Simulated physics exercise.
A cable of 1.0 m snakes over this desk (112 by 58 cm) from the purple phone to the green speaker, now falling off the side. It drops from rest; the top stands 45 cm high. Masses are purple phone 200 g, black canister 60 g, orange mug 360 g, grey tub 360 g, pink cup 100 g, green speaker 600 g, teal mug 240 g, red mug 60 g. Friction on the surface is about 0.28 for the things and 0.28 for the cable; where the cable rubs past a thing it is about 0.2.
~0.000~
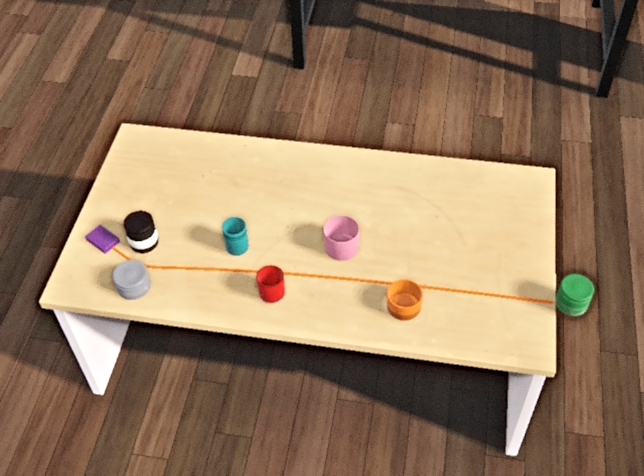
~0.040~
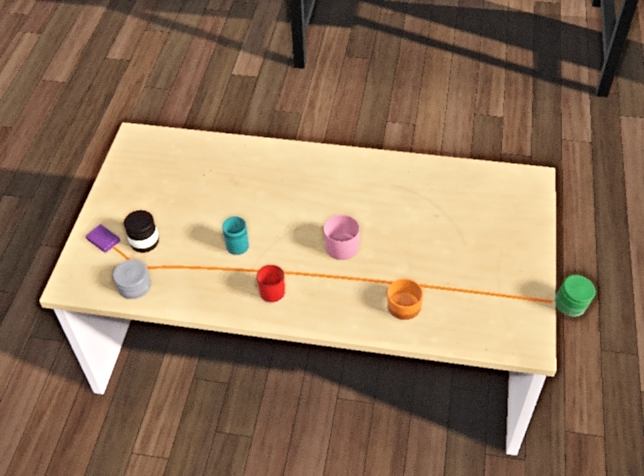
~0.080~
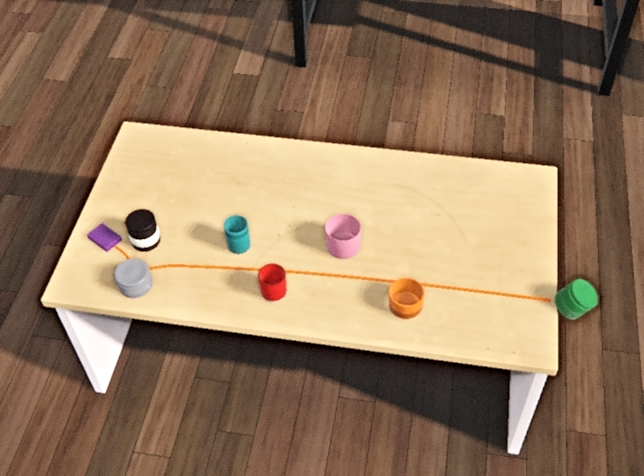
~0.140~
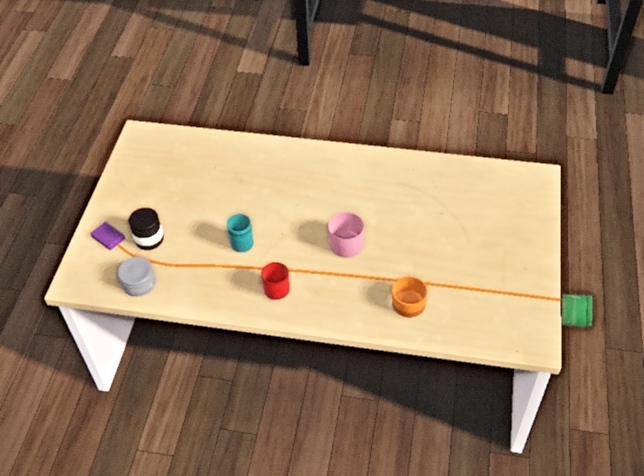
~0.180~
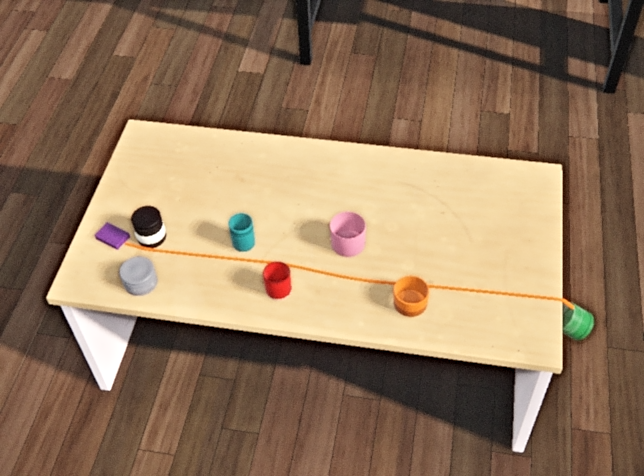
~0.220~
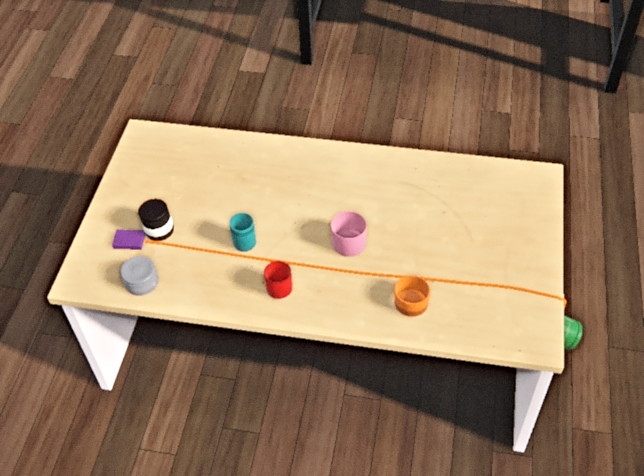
A pale table held several cups and tubs as a green container slipped down off its right edge, drawing the orange cord straighter and tugging the purple phone right, against the black canister.
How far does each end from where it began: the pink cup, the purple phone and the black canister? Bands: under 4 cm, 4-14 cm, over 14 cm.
In order: The pink cup barely shifts; the purple phone travels a long way; the black canister travels a long way.
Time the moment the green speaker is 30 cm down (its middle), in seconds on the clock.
That is: 0.36 s.
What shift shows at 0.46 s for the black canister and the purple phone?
Black canister 15 cm, purple phone 40 cm.
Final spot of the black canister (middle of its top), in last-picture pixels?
Around (216, 177).
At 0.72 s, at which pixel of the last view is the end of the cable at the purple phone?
Around (387, 272).
By 0.5 s, the cable's tail end at (293, 282); purple phone 42 cm off its start, black canister 17 cm off its start, green speaker over the edge.
By 0.7 s, the cable's tail end at (387, 272); purple phone 69 cm off its start, black canister 19 cm off its start, red mug 22 cm off its start.
By 1.0 s, the cable's tail end at (403, 262); purple phone 72 cm off its start at (419, 257), black canister 19 cm off its start at (216, 177), red mug over the edge.
By 1.2 s, the cable's tail end at (403, 262); purple phone 72 cm off its start, black canister 19 cm off its start, red mug over the edge.
By 2.4 s, the cable's tail end at (403, 262); purple phone 72 cm off its start at (419, 257), black canister 19 cm off its start at (216, 177), pink cup 0 cm off its start at (349, 225), red mug over the edge.
